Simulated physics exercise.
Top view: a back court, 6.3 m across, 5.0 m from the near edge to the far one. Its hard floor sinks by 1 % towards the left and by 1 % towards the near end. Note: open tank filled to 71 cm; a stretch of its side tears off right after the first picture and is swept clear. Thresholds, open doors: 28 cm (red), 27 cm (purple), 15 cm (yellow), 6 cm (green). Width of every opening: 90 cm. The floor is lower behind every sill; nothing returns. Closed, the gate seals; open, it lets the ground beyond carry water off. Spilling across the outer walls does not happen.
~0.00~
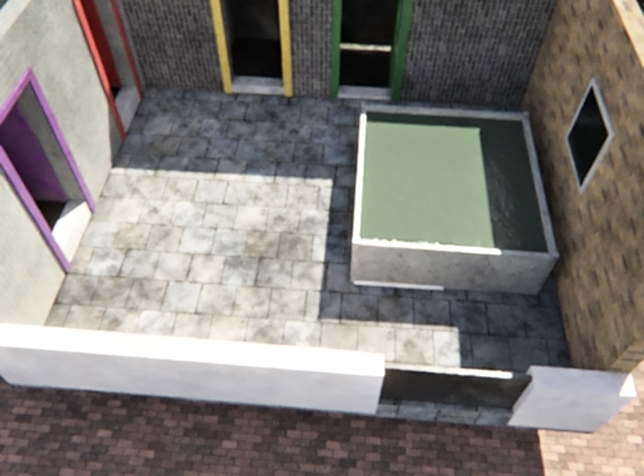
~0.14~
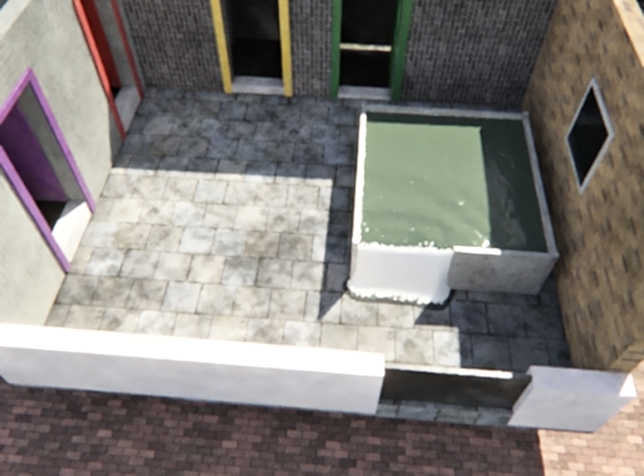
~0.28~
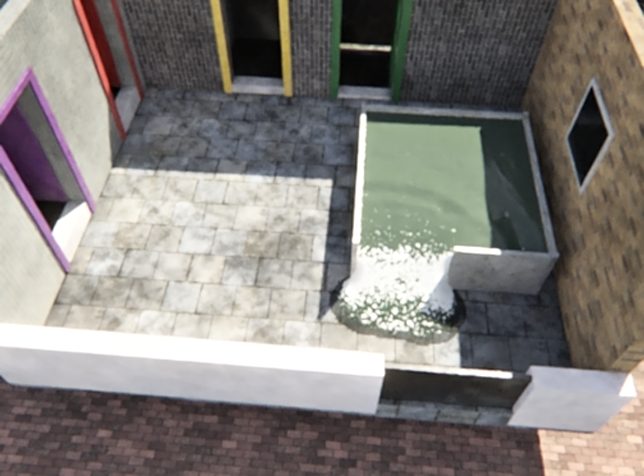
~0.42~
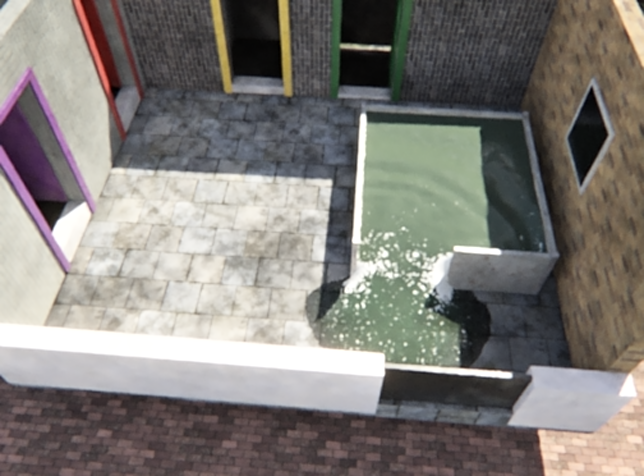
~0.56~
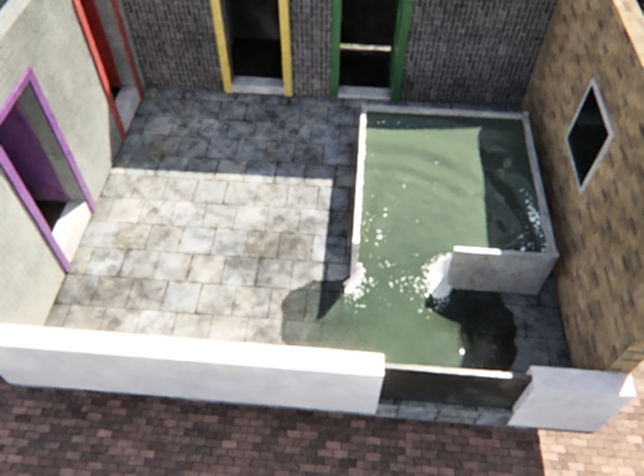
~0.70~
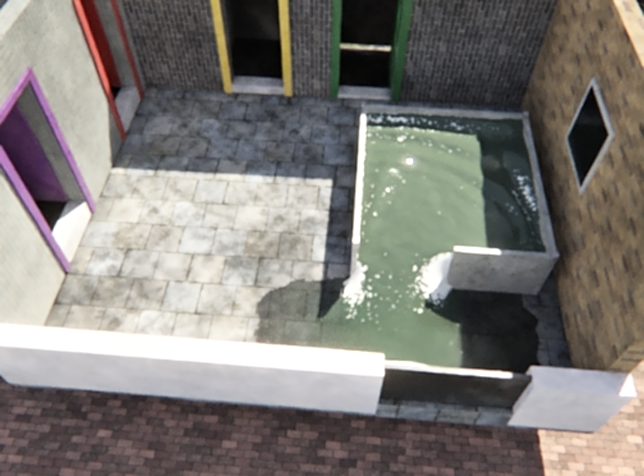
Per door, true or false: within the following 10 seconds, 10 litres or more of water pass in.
Red door: False. Purple door: False. Yellow door: False. Green door: True.
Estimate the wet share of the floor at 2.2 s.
Close to 35 in a hundred parts are wet.
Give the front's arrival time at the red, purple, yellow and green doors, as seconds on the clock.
Arrival times: Red 3.2 seconds, purple 2.2 seconds, yellow 4.0 seconds, green 4.0 seconds.
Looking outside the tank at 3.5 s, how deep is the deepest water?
Depth: Approx. 38 cm.
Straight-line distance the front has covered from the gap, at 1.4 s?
About 3.6 m.
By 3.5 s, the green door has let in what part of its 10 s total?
Some 0 per cent by then.
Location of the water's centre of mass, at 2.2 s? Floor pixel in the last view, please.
The water's centre sits at about (403, 259).
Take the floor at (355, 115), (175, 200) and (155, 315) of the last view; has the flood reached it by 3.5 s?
Untouched, submerged, submerged.
After 1.4 s water covers 20 % of the floor and is deepest (55 cm) near (383, 384); red door not reached, purple door not reached, yellow door not reached, green door not reached.
After 2.2 s water covers 35 % of the floor and is deepest (49 cm) near (383, 384); red door not reached, purple door 8 cm at the sill, 0 L in, yellow door not reached, green door not reached.
After 3.5 s water covers 60 % of the floor and is deepest (38 cm) near (367, 368); red door 5 cm at the sill, 0 L in, purple door 23 cm at the sill, 0 L in, yellow door not reached, green door not reached.
After 6.0 s water covers 85 % of the floor and is deepest (28 cm) near (31, 357); red door 18 cm at the sill, 0 L in, purple door 19 cm at the sill, 0 L in, yellow door 13 cm at the sill, 0 L in, green door 9 cm at the sill, 1 L in.
After 10.0 s water covers 100 % of the floor and is deepest (24 cm) near (90, 361); red door 16 cm at the sill, 0 L in, purple door 14 cm at the sill, 0 L in, yellow door 11 cm at the sill, 1 L in, green door 14 cm at the sill, 77 L in.
